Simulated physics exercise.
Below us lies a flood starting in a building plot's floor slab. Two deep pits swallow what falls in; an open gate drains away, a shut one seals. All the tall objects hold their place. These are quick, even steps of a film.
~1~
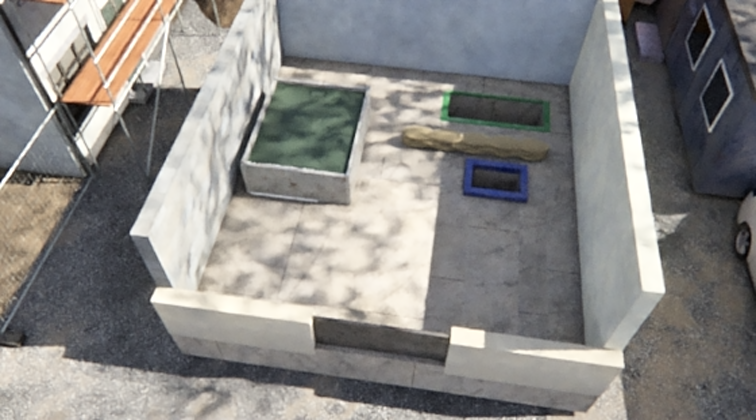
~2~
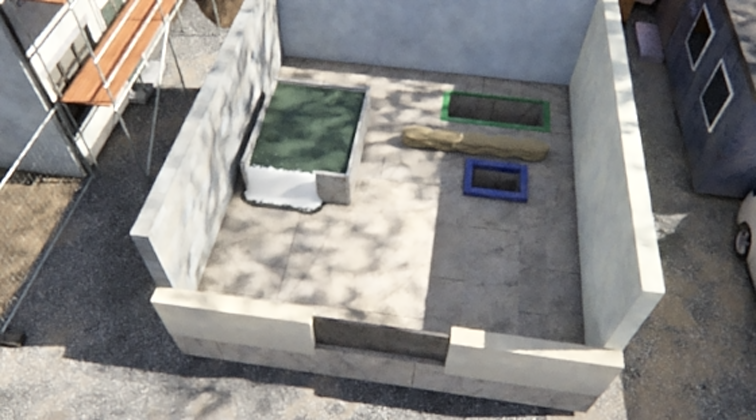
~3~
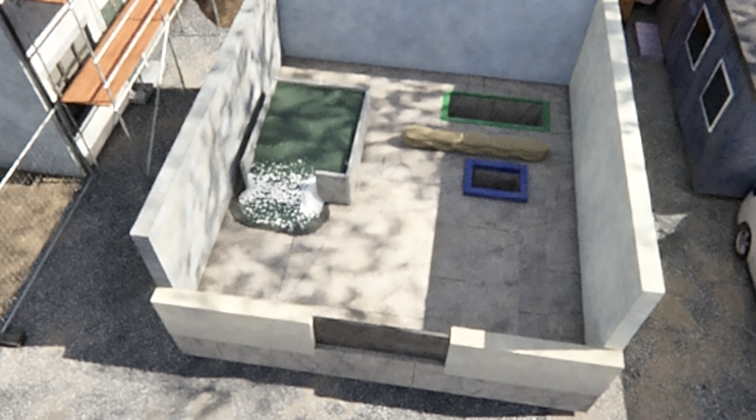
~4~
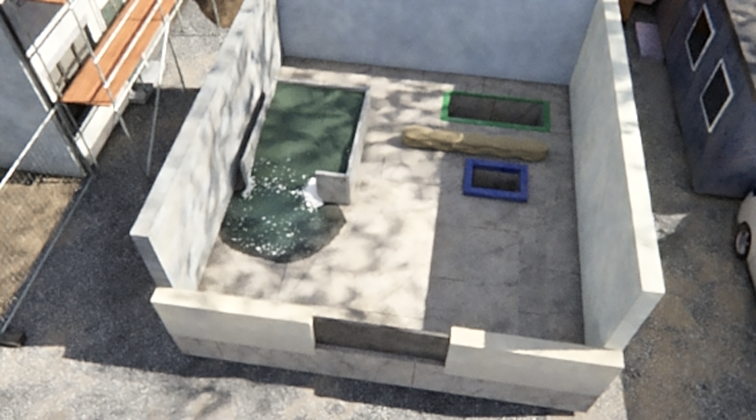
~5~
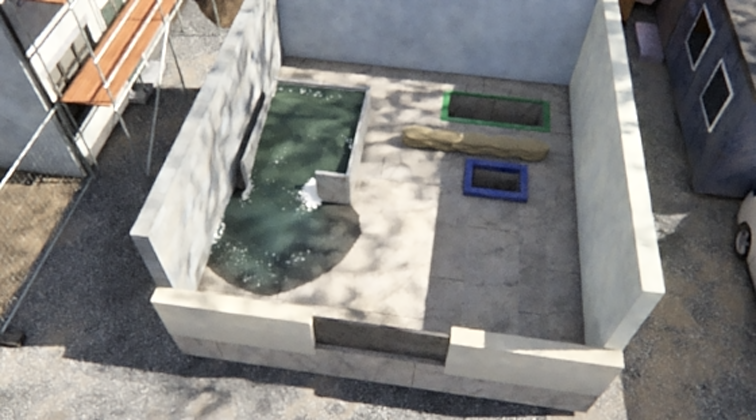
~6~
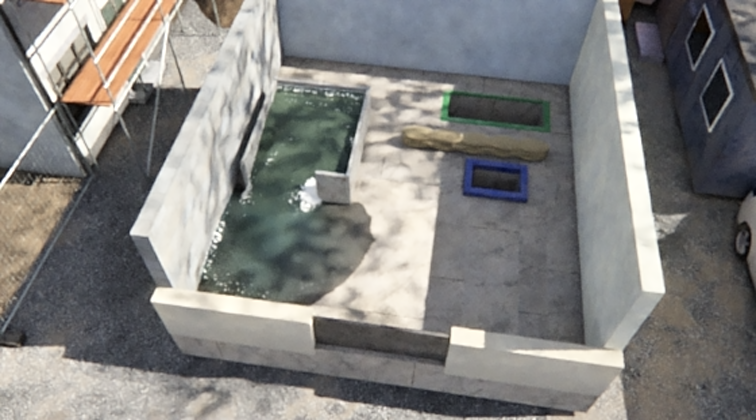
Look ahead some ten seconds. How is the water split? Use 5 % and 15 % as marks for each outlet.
One by one: The gate takes less than 5 %; the green pit takes from 5 to 15 %; the blue pit takes less than 5 %.
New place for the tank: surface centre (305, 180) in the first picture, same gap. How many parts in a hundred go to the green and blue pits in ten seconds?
Per cent: Green 14, blue 0.
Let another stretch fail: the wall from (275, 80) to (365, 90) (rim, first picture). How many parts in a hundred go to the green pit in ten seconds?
Parts in a hundred: Green 45.
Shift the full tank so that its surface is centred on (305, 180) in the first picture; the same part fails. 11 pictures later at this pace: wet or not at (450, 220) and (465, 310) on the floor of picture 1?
In that order: Dry, under water.
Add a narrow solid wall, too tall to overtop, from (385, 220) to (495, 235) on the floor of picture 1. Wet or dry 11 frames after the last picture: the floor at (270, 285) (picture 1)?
At that place: Awash.
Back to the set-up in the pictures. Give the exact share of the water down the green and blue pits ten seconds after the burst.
Roughly 8 per cent, then 2 per cent.
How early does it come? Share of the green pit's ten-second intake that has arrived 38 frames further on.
I make it 15 per cent.
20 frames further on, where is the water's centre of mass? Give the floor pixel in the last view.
Around (331, 234).
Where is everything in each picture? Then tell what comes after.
The first frame shows still water in the open tank at (310, 127).
In the second frame, the front is at (247, 196), out from the gap at (284, 187).
In the third frame, the front is at (312, 228), out from the gap at (284, 187).
In the fourth frame, the front is at (285, 258), out from the gap at (284, 188).
In the fifth frame, the front is at (272, 290), out from the gap at (284, 187).
In the sixth frame, water pours out at (284, 187) and has run to a hidden place.
A moment on, water covers 20 % of the floor; the gate 0 %, the green pit 0 %, the blue pit 0 %.
Next, water covers 25 % of the floor; the gate 0 %, the green pit 0 %, the blue pit 0 %.
Then, water covers 50 % of the floor; the gate 0 %, the green pit 0 %, the blue pit 0 %.
Later, water covers 65 % of the floor; the gate 0 %, the green pit 1 %, the blue pit 0 %.
In the end, water covers 90 % of the floor; the gate 0 %, the green pit 8 %, the blue pit 1 %.
